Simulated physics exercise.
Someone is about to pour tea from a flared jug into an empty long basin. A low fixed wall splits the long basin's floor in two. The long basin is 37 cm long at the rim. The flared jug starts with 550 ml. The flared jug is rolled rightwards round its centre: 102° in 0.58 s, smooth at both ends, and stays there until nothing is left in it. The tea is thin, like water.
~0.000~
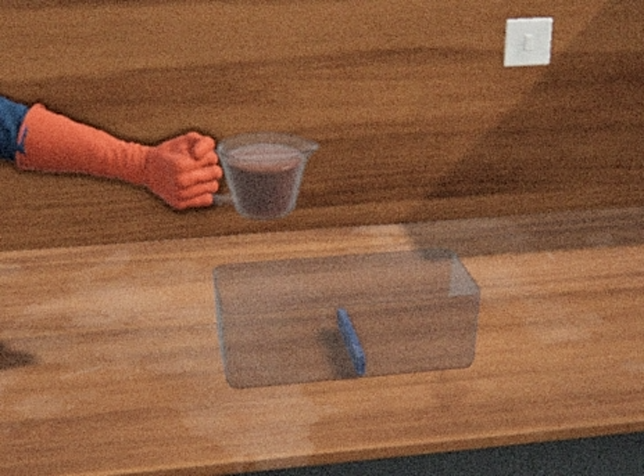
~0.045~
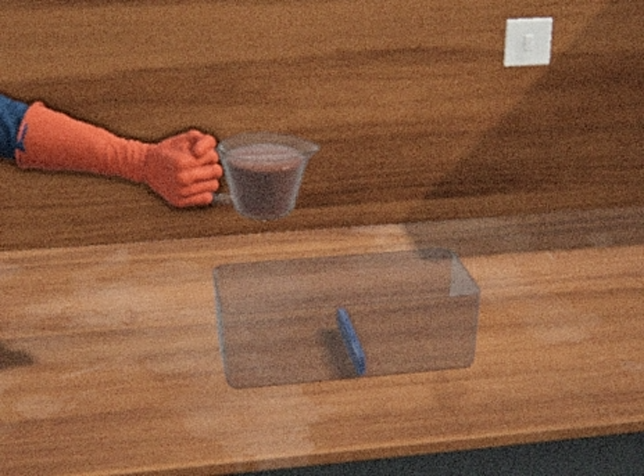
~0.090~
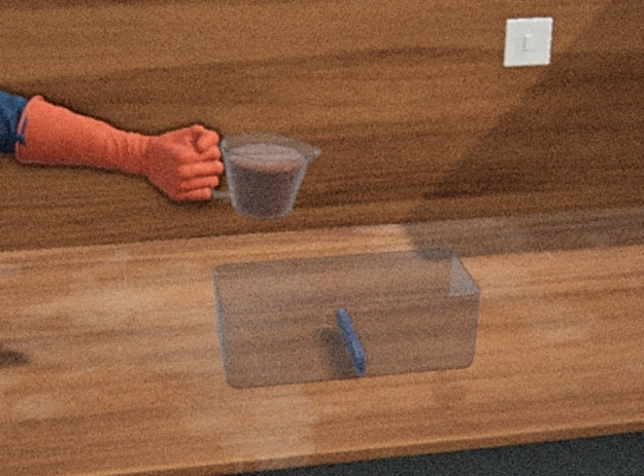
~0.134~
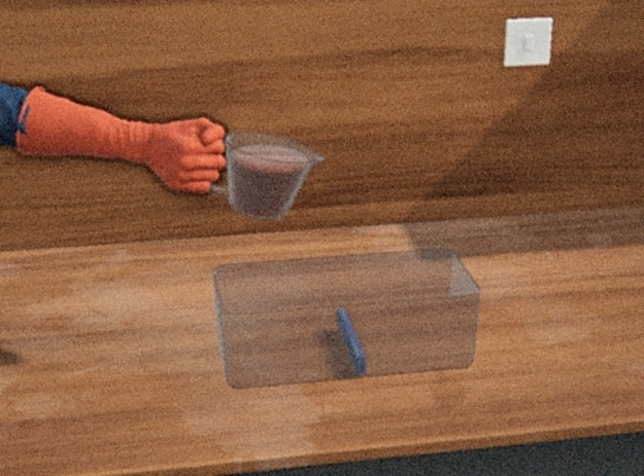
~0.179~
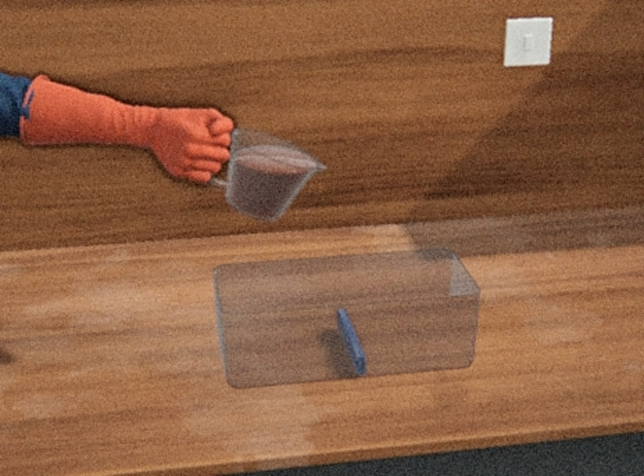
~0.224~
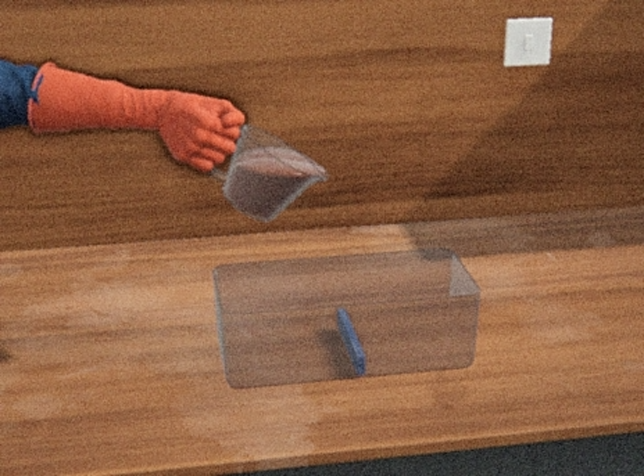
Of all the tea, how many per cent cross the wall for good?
About 54 per cent.
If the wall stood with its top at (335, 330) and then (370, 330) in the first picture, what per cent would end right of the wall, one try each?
First 85, then 25 per cent.
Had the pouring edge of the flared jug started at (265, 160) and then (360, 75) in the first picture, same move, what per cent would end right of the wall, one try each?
First 15, then 75 per cent.
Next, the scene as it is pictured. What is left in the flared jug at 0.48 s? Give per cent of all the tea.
Near 32 in a hundred.
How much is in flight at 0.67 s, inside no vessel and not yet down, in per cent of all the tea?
Near 10 in a hundred.
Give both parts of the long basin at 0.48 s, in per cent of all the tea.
Near 2 on the left, 28 on the right.
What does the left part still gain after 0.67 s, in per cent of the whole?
Some 10 per cent.
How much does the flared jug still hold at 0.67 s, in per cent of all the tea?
Some 3 per cent.
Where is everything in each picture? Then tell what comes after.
Tilt 0°; pouring edge (319, 145); surface from (223, 158) to (304, 153); the long basin's rim runs from (217, 291) to (466, 271); the wall's top is at (351, 333), in the first picture.
Tilt 2°; pouring edge (319, 146); surface from (223, 157) to (305, 153), in the second picture.
Tilt 6°; pouring edge (322, 150); surface from (225, 156) to (306, 155), in the third picture.
Tilt 13°; pouring edge (324, 157); surface from (229, 155) to (310, 157), in the fourth picture.
Tilt 22°; pouring edge (326, 166); surface from (232, 156) to (317, 161), in the fifth picture.
Tilt 33°; pouring edge (327, 178); surface from (232, 163) to (317, 169); 2 per cent is over the edge, in the sixth picture.
After 0.48 s the tilt is 95° and 33 per cent is still to pour, 2 is left of the wall and 28 right of it.
After 0.67 s the tilt is 102° and 3 per cent is still to pour, 34 is left of the wall and 54 right of it.
After 0.87 s the tilt is 102° and 0 per cent is still to pour, 43 is left of the wall and 54 right of it.
After 1.08 s the tilt is 102° and 0 per cent is still to pour, 44 is left of the wall and 54 right of it.
In the end 44 per cent lies left of the wall, 54 right of it and 2 outside.
